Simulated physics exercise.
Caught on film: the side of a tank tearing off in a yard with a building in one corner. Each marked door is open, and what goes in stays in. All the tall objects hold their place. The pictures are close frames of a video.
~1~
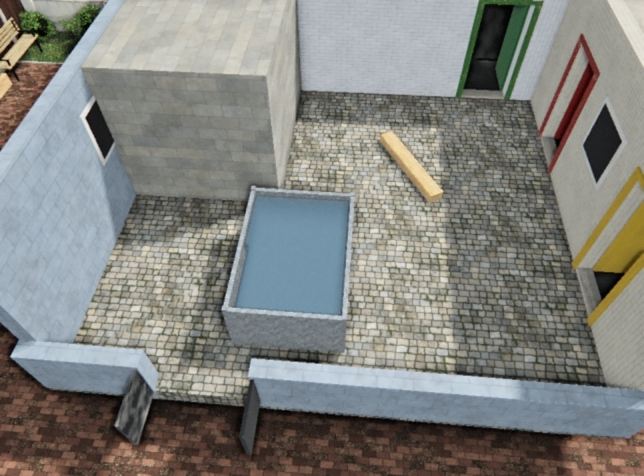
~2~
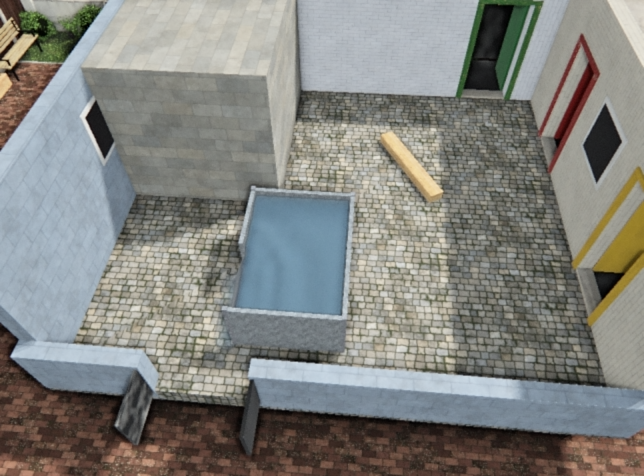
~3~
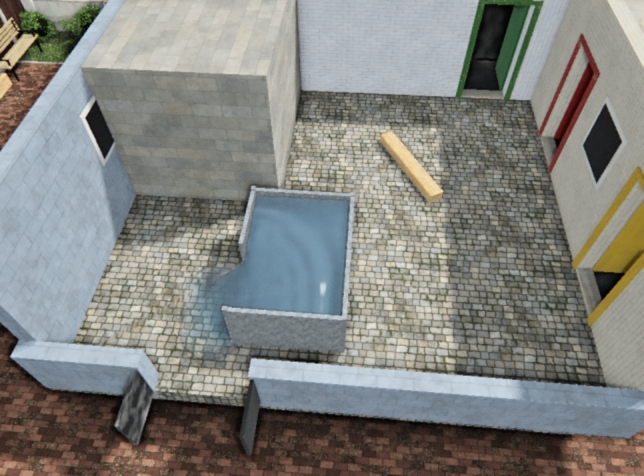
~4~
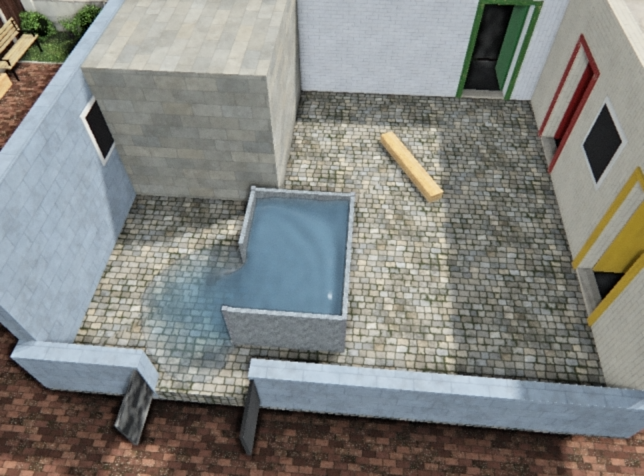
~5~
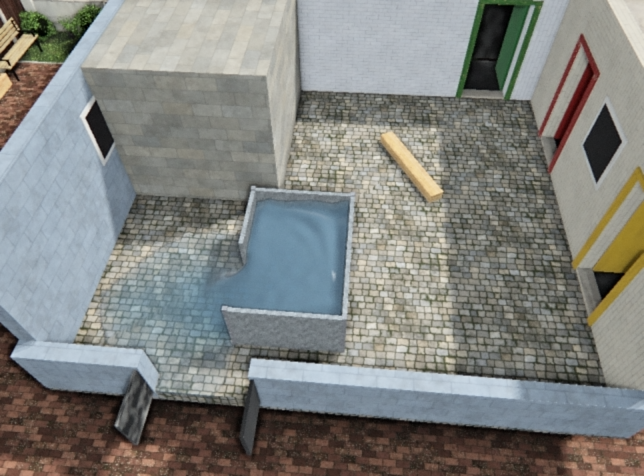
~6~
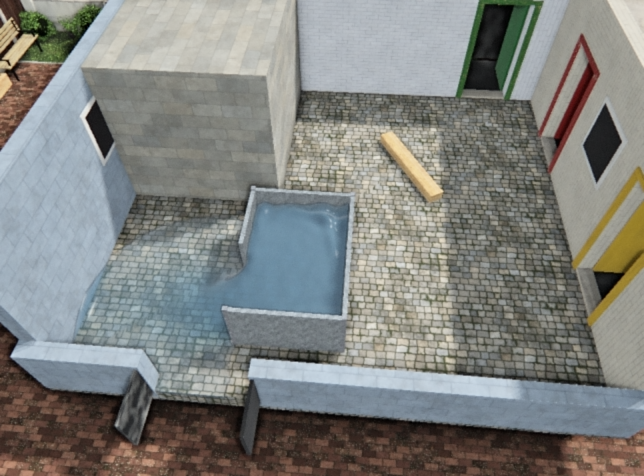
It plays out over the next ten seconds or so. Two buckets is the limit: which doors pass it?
In the end: The red door holds within the limit; the yellow door holds within the limit; the green door holds within the limit.
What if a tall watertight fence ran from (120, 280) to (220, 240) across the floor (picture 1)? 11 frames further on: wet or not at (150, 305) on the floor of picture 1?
Answer: Wet.
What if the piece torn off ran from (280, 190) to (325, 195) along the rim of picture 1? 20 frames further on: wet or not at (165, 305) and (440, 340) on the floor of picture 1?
As listed: Not flooded, not flooded.
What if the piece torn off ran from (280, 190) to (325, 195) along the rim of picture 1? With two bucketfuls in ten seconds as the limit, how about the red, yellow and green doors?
In short: The red one goes over; the yellow one stays under; the green one passes that mark.
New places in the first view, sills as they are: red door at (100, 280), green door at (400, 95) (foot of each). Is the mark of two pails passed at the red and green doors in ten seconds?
Then: Red door lets more in; green door lets less in.
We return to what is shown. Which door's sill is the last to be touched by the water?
That is the one in green.
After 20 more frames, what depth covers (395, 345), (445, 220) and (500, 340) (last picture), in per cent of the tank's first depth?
In that order: 0, 0 and 0 per cent.
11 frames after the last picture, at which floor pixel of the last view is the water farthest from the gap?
Around (137, 197).
A moment on, water covers 15 % of the floor; the red door not reached, the yellow door not reached, the green door not reached.
Next, water covers 20 % of the floor; the red door not reached, the yellow door not reached, the green door not reached.
Then, water covers 30 % of the floor; the red door not reached, the yellow door not reached, the green door not reached.
Later, water covers 45 % of the floor; the red door wet at the sill, nothing in, the yellow door wet at the sill, nothing in, the green door not reached.
In the end, water covers 70 % of the floor; the red door wet at the sill, nothing in, the yellow door under two buckets in, the green door wet at the sill, nothing in.
